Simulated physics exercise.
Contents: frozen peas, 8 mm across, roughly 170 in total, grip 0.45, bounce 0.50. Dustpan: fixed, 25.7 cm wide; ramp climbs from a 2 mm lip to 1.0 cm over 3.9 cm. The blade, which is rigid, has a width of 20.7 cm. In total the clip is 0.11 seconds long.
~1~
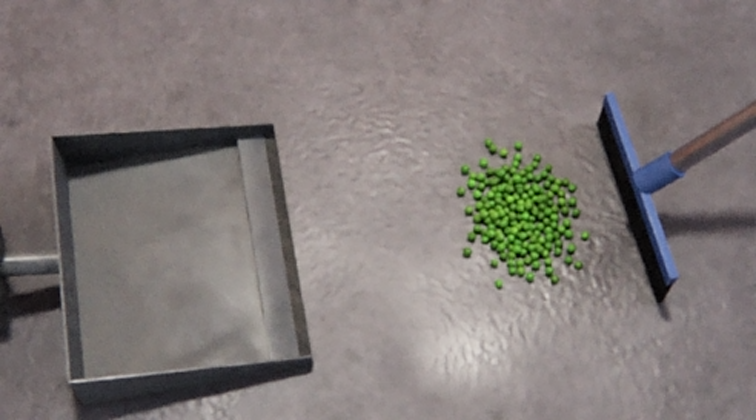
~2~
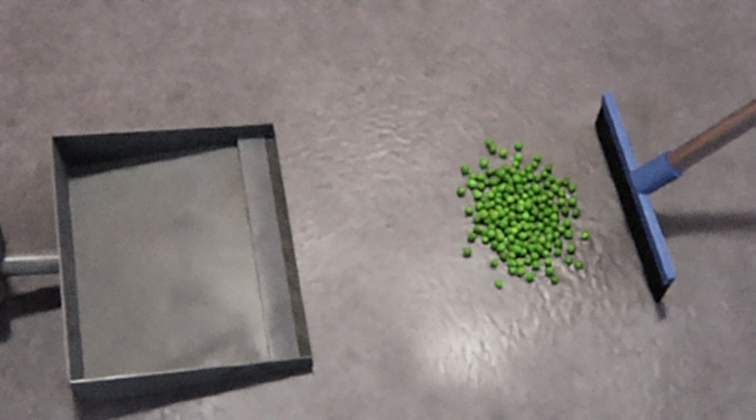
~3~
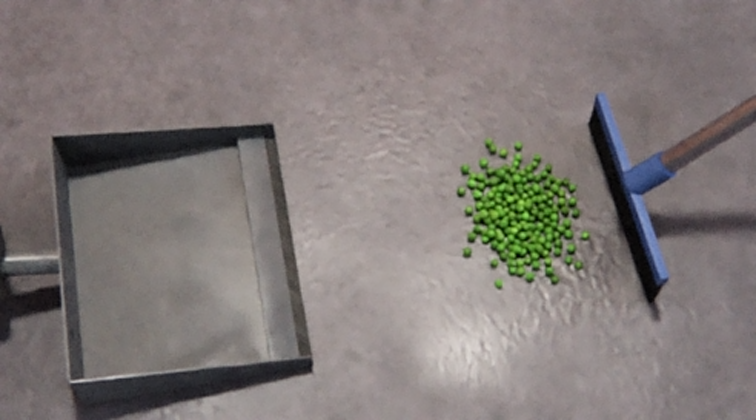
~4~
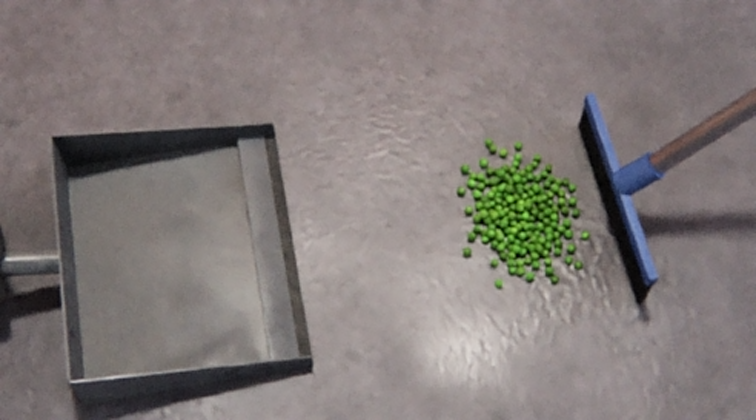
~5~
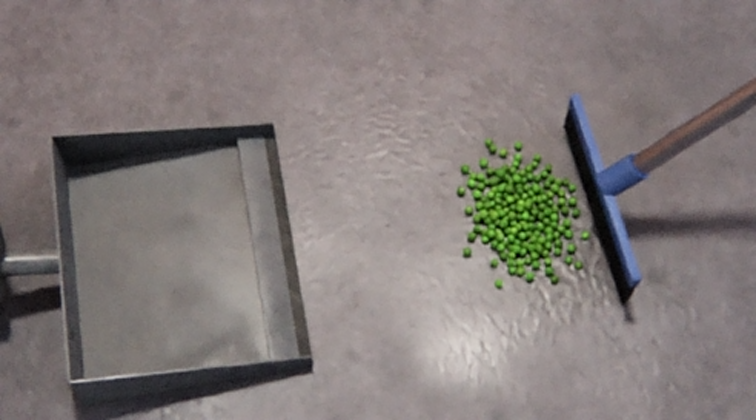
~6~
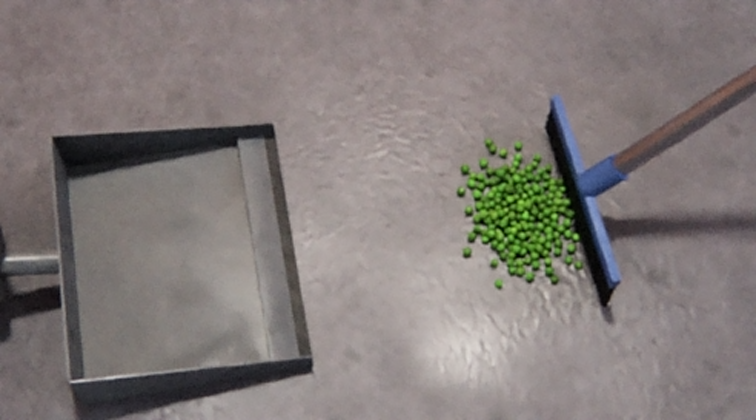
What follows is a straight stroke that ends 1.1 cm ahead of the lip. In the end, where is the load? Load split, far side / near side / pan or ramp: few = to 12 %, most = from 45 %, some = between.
Split - far side: Few, near side: Few, pan: Most.
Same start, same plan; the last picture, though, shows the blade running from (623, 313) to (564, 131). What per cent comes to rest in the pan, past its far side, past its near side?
Pan: 15, far side: 0, near side: 25.
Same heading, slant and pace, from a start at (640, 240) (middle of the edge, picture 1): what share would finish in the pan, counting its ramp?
About 45 per cent.
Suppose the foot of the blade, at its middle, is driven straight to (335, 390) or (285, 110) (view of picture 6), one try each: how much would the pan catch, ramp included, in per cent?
First try around 20 %, second try around 20 %.
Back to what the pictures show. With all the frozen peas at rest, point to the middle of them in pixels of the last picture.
Approximately (283, 237) in the last view.
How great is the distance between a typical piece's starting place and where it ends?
It works out to some 26 cm.
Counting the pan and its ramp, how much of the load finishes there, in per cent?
Roughly 50 in a hundred come to rest there.
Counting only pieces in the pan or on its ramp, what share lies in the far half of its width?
Roughly 60 in a hundred.
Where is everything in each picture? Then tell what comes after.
The first picture shows blade from (671, 279) to (609, 102), moved 0.0 cm, 0 of the pieces shifted so far; middle of the pieces at (521, 209); pan at (165, 266).
The second picture shows blade from (668, 279) to (606, 102), moved 0.2 cm, 0 of the pieces shifted so far; middle of the pieces at (521, 209).
The third picture shows blade from (661, 279) to (600, 102), moved 0.9 cm, 0 of the pieces shifted so far; middle of the pieces at (521, 209).
The fourth picture shows blade from (650, 280) to (589, 102), moved 2.0 cm, 0 of the pieces shifted so far; middle of the pieces at (521, 209).
The fifth picture shows blade from (634, 281) to (574, 103), moved 3.5 cm, 0 of the pieces shifted so far; middle of the pieces at (521, 209).
The sixth picture shows blade from (614, 282) to (555, 104), moved 5.5 cm, 9 of the pieces shifted so far; middle of the pieces at (521, 209); pan at (165, 266).
Then, 0.17 s after the last picture, middle of the blade 15 cm from the lip; 0 % over the lip, far side 0 %, near side 0 %.
Then, 0.28 s after the last picture, middle of the blade 6 cm from the lip; 0 % over the lip, far side 5 %, near side 5 %.
Then, 0.53 s after the last picture, middle of the blade 2 cm from the lip; 60 % over the lip, far side 5 %, near side 5 %.
In the end, far side 5 %, near side 5 %, pan 50 %, in front of the lip or behind the blade 35 %.
